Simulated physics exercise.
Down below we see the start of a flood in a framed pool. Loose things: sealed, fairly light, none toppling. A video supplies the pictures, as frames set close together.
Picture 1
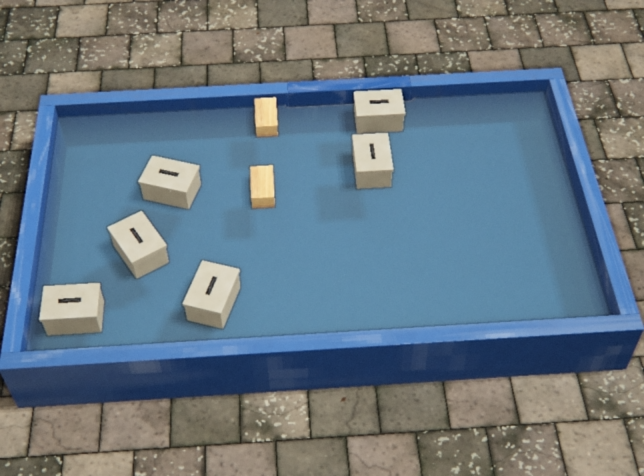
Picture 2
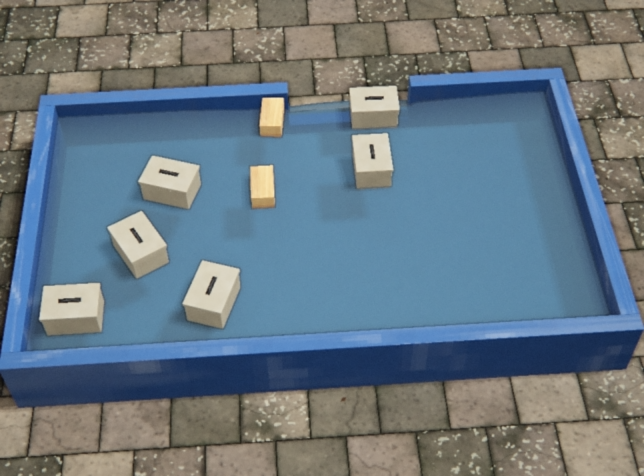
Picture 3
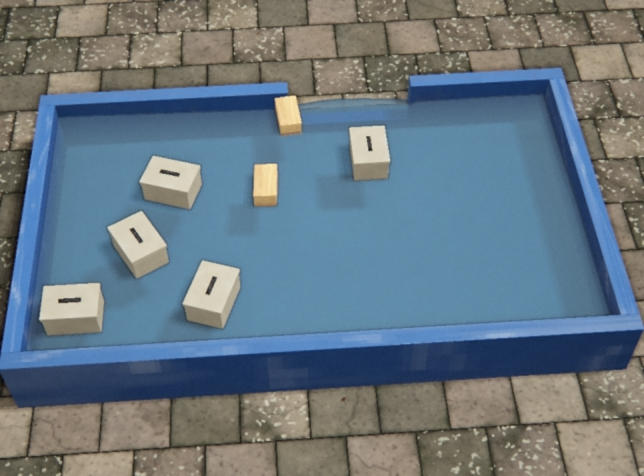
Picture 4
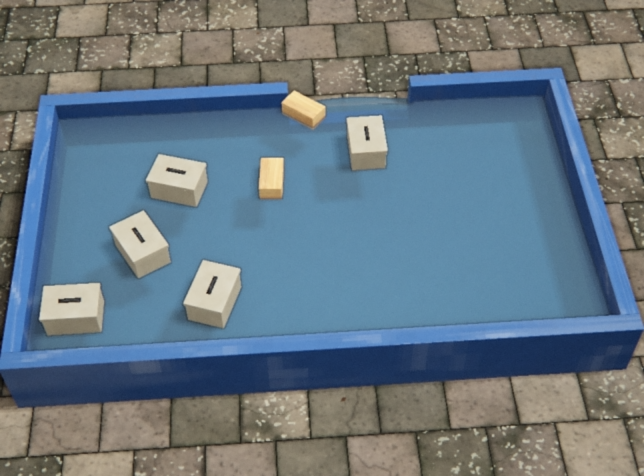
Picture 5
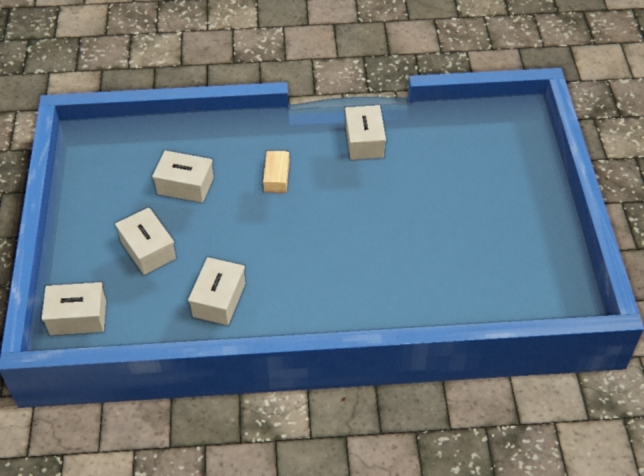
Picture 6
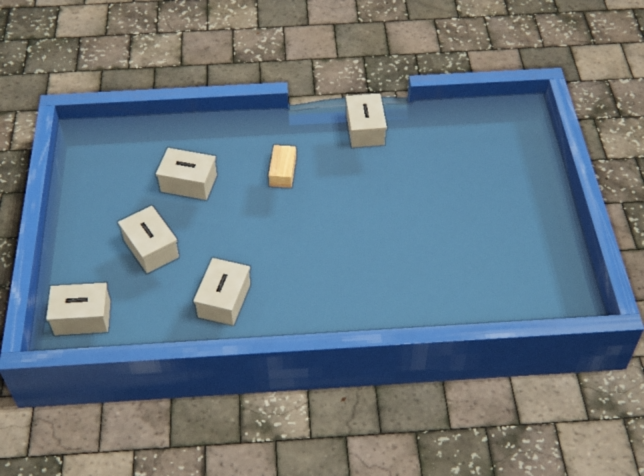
In a blue-walled pool, a gap opened in the back wall, and a grey box and then a wooden block disappeared there, while another box drifted back toward it and the rest shifted slightly.
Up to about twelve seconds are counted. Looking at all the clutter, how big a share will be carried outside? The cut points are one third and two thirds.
It falls between one third and two thirds.
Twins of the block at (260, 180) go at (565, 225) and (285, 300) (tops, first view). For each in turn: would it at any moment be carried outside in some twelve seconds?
Remains, remains.
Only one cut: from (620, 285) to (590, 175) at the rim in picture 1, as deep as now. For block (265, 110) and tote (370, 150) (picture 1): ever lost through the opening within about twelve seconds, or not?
As it turns out, the first one is not lost and the second one is gone through too.
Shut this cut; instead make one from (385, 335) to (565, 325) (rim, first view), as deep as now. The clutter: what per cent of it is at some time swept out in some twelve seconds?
20 per cent or so.
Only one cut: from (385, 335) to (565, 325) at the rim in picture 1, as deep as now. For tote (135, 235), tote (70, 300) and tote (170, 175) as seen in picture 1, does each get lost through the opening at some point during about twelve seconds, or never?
Looking at them in turn, number one is held back, number two is held back, and number three is held back.
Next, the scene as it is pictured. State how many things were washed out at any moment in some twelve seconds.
4 in all.
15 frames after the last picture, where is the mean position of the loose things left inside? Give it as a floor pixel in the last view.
I'd put it at roughly (202, 269).
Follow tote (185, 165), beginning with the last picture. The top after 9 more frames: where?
(215, 156), roughly.
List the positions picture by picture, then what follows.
In the first frame, a tote at (372, 152), afloat; a block at (262, 182) floats; 0 of 8 have shifted.
In the second frame, a tote at (372, 152), afloat; a block at (262, 182) floats; 1 of 8 have shifted.
In the third frame, a tote at (369, 144), afloat, close to its start; a block at (265, 180), afloat, close to its start; 3 of 8 have shifted.
In the fourth frame, a tote at (367, 134), afloat, close to its start; a block at (271, 173), afloat, close to its start; 5 of 8 have shifted.
In the fifth frame, a tote at (365, 124) floats, a stride from its start; a block at (276, 167), afloat, close to its start; 7 of 8 have shifted.
In the sixth frame, a tote at (366, 112) floats, a stride from its start; a block at (282, 161) floats, close to its start; 7 of 8 have shifted.
A moment on, 2 of 8 are out; 6 afloat.
Next, 4 of 8 are out; 4 afloat.
Later, 4 of 8 are out; 4 afloat.
In the end, 4 of 8 are out; 4 afloat.
